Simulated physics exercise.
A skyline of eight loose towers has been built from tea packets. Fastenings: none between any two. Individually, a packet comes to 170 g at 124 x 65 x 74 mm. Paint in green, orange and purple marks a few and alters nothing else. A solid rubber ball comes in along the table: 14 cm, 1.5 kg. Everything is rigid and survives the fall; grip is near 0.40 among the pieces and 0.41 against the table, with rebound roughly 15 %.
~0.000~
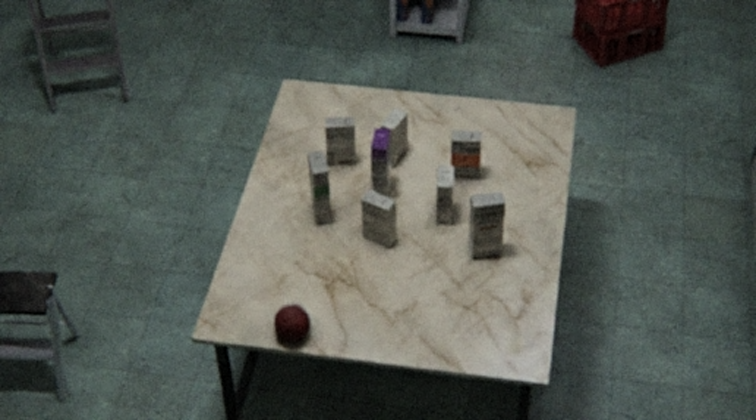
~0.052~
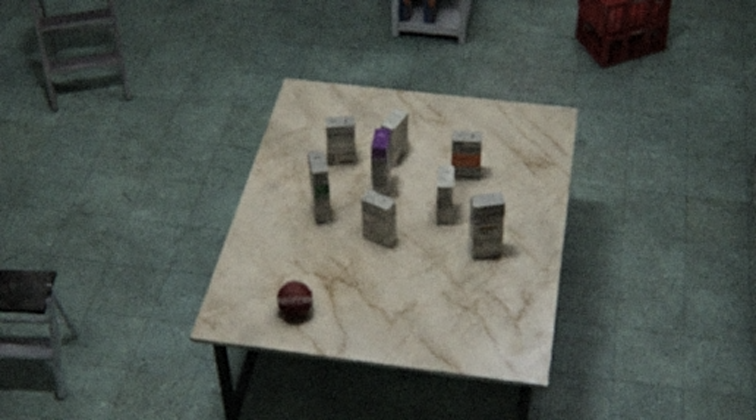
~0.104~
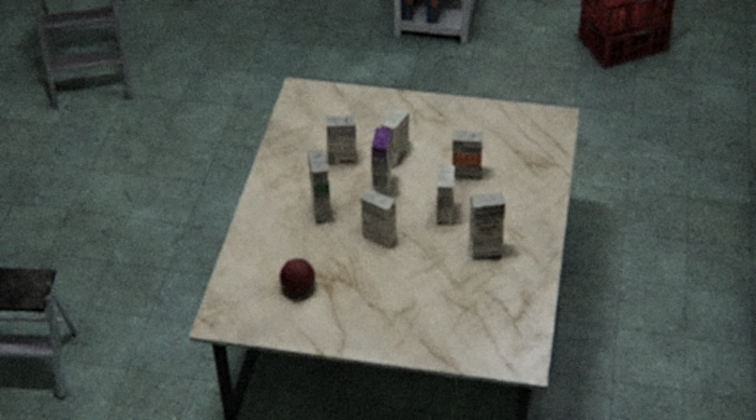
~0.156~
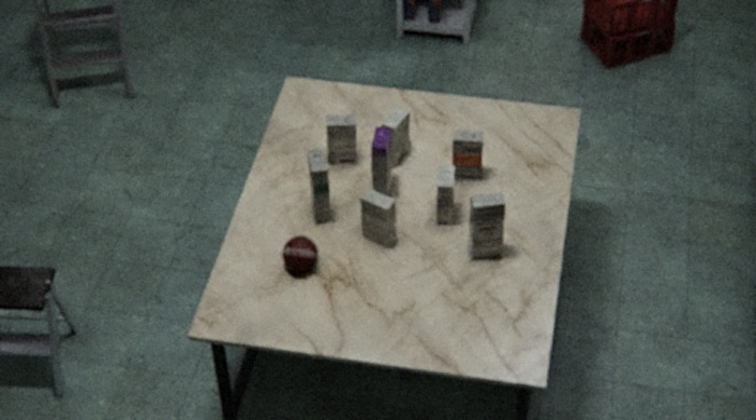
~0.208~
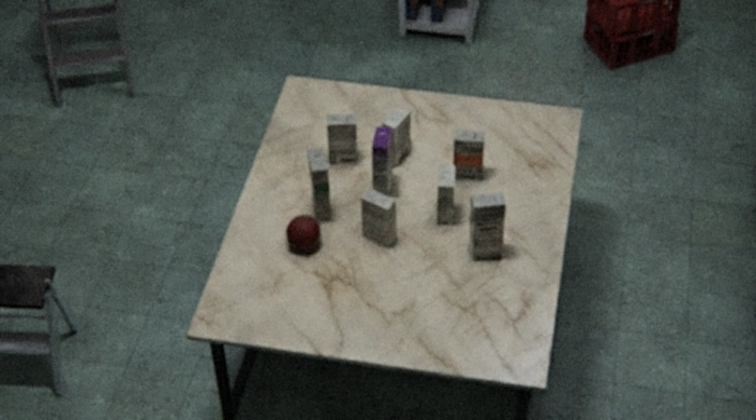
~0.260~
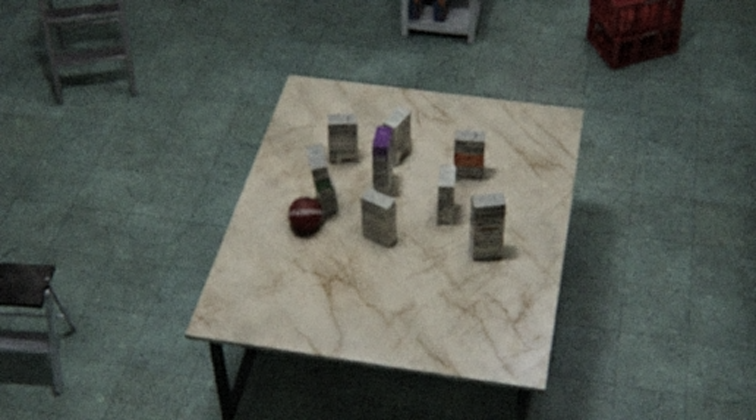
We see several upright stacks of packets on a marble-patterned table as a dark red ball rolls away from the near edge toward them, then bumps the leftmost stack, which tilts slightly while the others stay upright.
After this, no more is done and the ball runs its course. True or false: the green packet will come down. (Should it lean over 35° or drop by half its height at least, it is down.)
True.
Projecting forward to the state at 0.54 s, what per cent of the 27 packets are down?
At that instant, 5 percent.
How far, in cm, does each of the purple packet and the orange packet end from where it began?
About: Purple 0, orange 0.
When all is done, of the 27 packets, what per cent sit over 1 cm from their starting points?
That is 25 per cent.
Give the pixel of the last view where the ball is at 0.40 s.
Position: About (305, 175).
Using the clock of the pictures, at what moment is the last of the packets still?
I'd say around 1.0 seconds.
By 0.32 s, ball still moving; none of the 27 packets down, 4 disturbed; green packet tilted 31°.
By 0.40 s, ball still moving; 2 of the 27 packets down; green packet tilted 59°, 40 mm lower.
By 0.54 s, ball still moving; 2 of the 27 packets down; green packet on its side.
By 0.82 s, ball still moving; 4 of the 27 packets down; green packet on its side.
When it is over (1.3 s), ball rolling away; 4 of the 27 packets down; green packet on its side; orange packet unmoved; purple packet unmoved. In pixels of the last frame, middles, green packet near (323, 187), orange packet near (469, 155).
